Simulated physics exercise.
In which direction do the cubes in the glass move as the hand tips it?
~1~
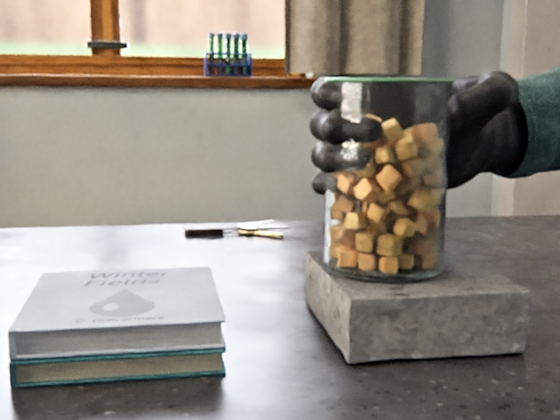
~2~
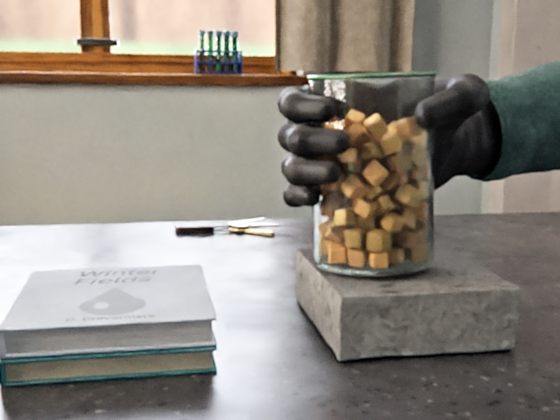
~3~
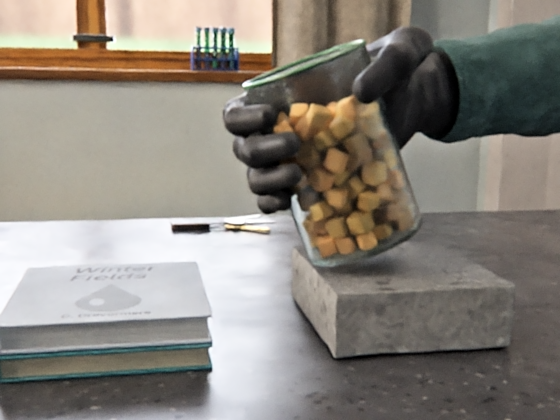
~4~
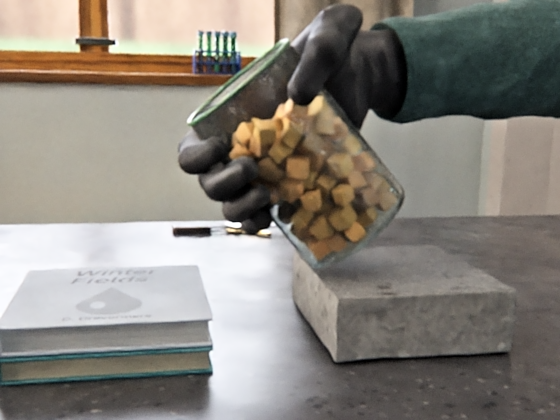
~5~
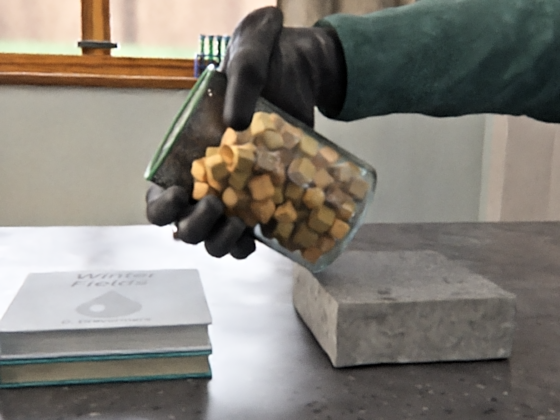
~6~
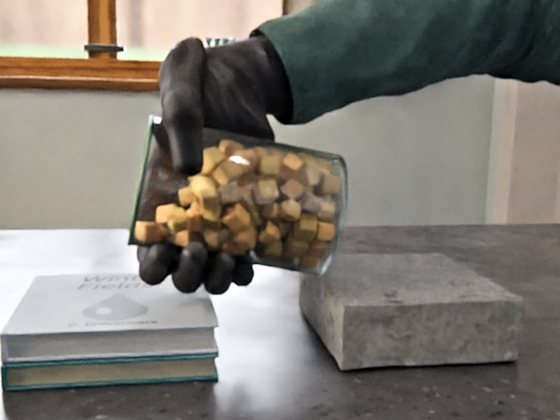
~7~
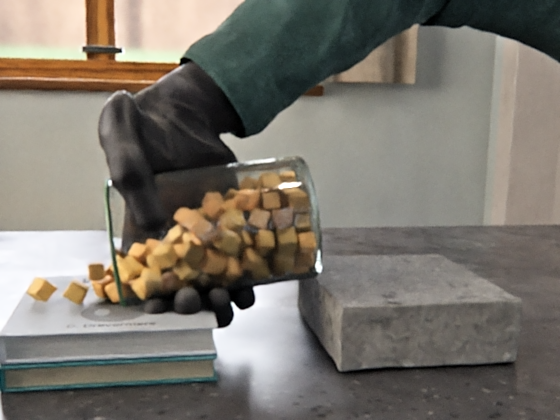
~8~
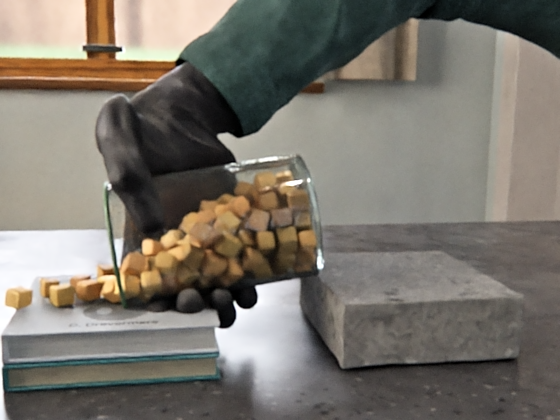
The cubes move to the left, toward the books.
On a counter, a gloved hand tips a glass onto books, spilling some small cubes.
